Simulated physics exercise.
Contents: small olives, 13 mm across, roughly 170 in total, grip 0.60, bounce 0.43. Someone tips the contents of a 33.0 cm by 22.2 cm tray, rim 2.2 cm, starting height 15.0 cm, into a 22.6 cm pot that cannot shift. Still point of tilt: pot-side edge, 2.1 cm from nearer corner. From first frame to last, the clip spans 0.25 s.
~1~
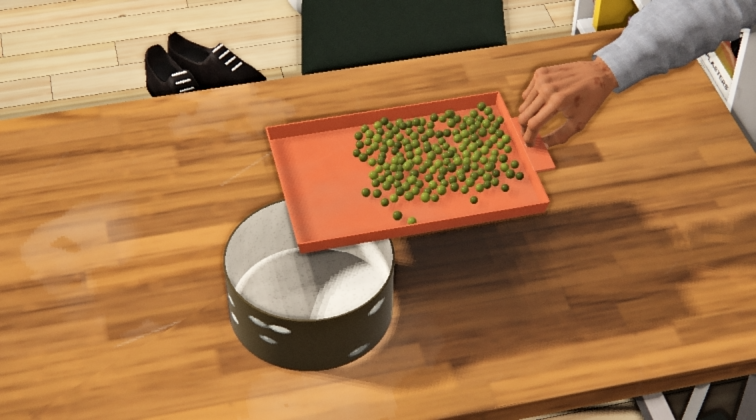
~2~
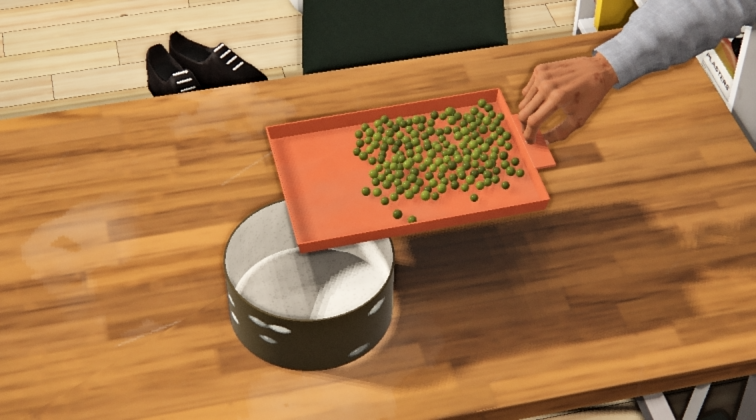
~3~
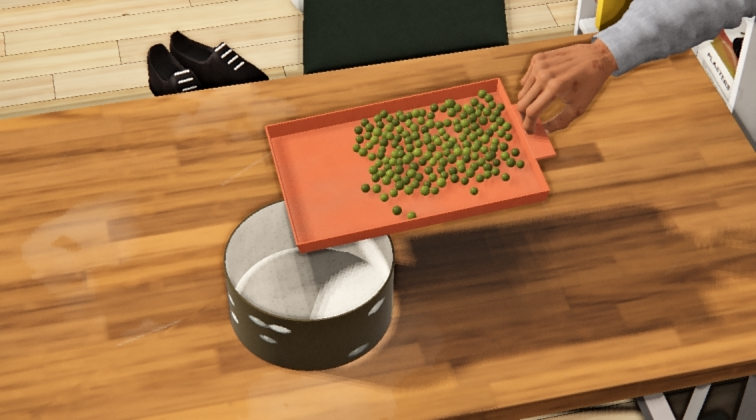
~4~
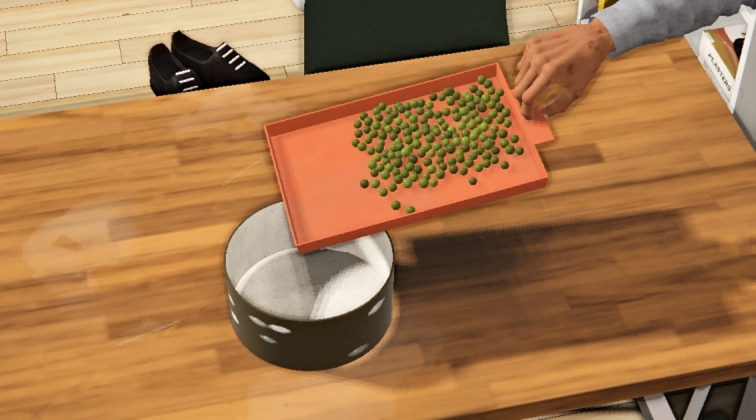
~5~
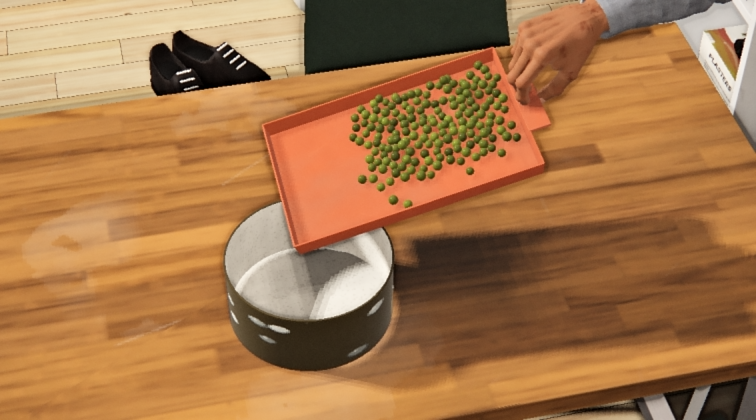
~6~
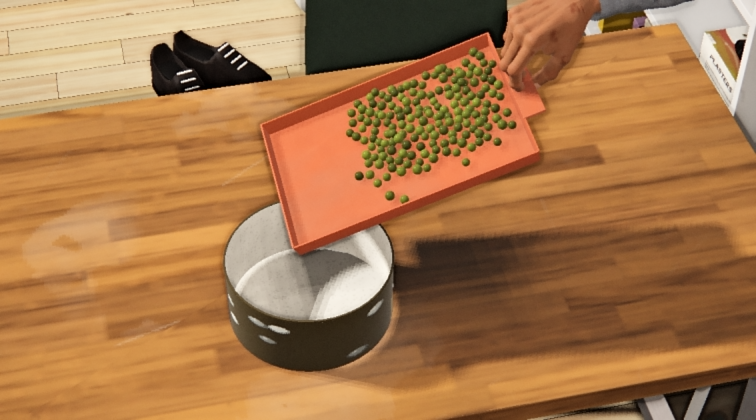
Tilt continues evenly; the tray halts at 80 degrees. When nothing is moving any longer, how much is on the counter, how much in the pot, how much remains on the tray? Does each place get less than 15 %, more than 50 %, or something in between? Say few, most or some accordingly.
Counter: Some. Pot: Some. Tray: Some.
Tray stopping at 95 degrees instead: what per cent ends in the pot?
It would be near 60 per cent.
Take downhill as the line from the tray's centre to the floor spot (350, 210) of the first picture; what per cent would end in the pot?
That comes to around 60 per cent.
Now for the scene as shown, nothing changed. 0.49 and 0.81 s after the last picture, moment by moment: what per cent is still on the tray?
In turn: 90, 40.
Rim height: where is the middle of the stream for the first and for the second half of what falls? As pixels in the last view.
(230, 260) or so first, later (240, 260).
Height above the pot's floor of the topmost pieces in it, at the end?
2.5 cm.
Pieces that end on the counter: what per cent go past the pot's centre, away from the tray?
Some 100 per cent.
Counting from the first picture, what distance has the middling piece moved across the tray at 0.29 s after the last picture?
Displacement on the tray: About 9 cm.
Then, 0.29 s after the last picture, tilt 49 degrees; the tray holds 100 %, the pot 0 %.
Then, 0.49 s after the last picture, tilt 69 degrees; the tray holds 90 %, the pot 0 %.
Then, 0.81 s after the last picture, tilt 80 degrees; the tray holds 40 %, the pot 30 %.
In the end, counter 30 %, pot 40 %, tray 35 %.
